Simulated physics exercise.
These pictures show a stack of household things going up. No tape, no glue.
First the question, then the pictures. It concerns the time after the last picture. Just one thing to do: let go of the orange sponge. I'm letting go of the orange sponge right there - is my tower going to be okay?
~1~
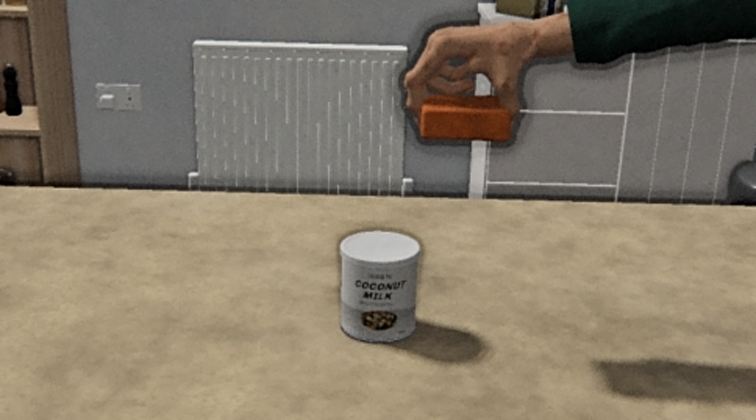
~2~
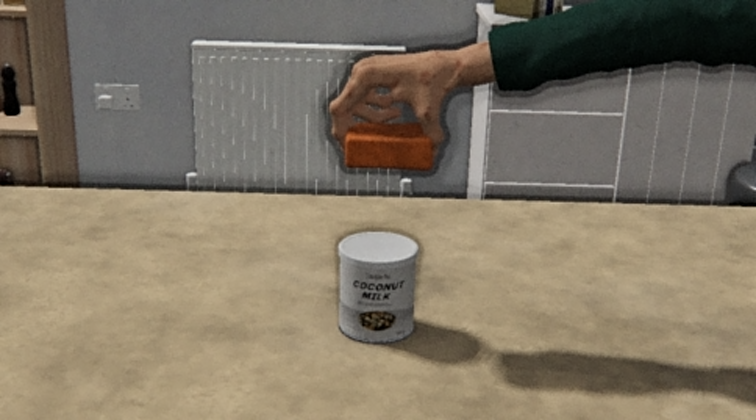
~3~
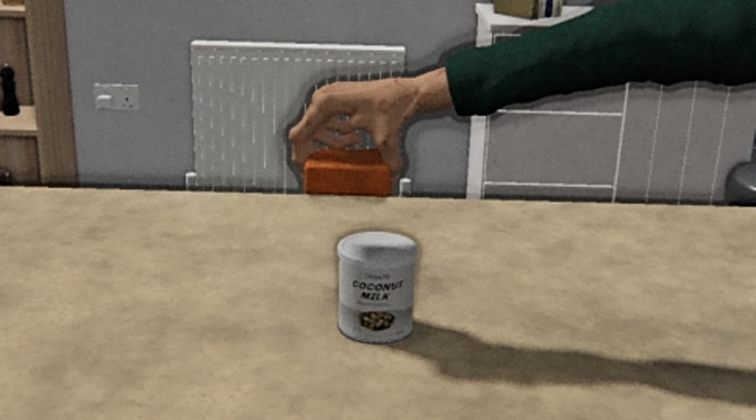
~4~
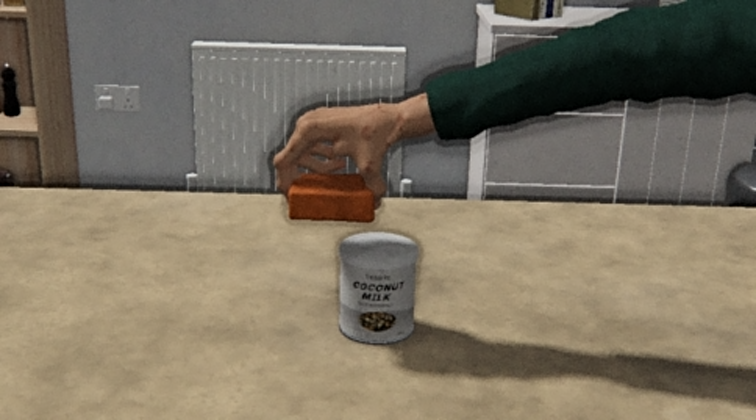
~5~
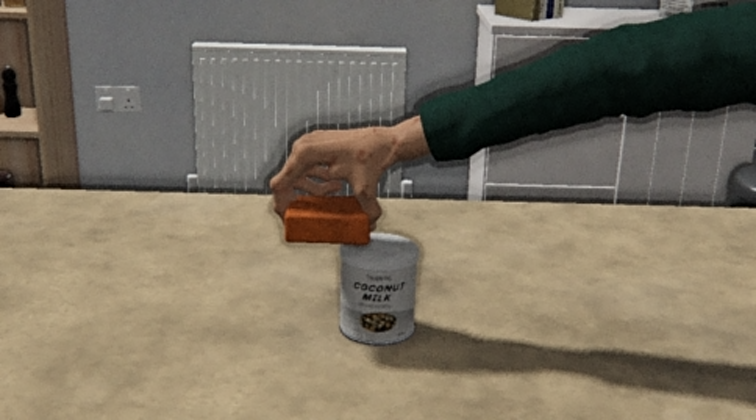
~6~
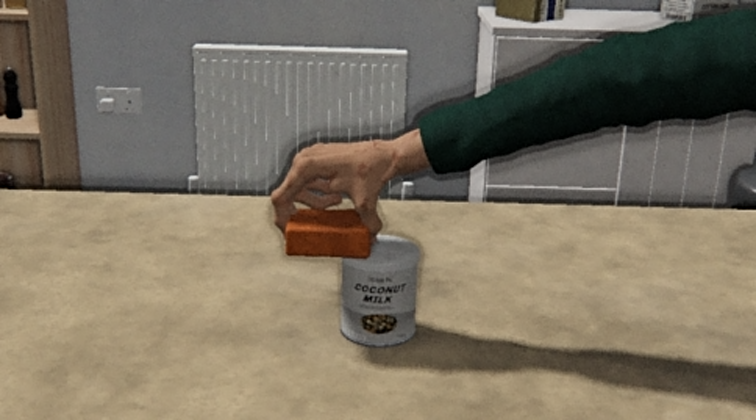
I'd say it fails.
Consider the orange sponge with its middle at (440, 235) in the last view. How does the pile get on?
The pile tumbles.
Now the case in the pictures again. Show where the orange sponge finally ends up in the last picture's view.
Roughly at pixel (313, 291).
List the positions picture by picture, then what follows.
The first picture shows still above its spot; orange sponge (464, 117); white pot (379, 287).
The second picture shows still above its spot; orange sponge (389, 146); white pot (377, 287).
The third picture shows still above its spot; orange sponge (349, 171); white pot (377, 287).
The fourth picture shows still above its spot; orange sponge (332, 197); white pot (378, 288).
The fifth picture shows still above its spot; orange sponge (328, 219); white pot (378, 288).
The sixth picture shows in place under the hand; orange sponge (329, 232); white pot (379, 290).
Then, 0.30 s after the last picture, orange sponge now fallen.
Then, 0.50 s after the last picture, nothing new.
At rest, fallen, orange sponge; white pot in place. Seen from the same camera at the end, orange sponge near (312, 290). The pile comes apart.
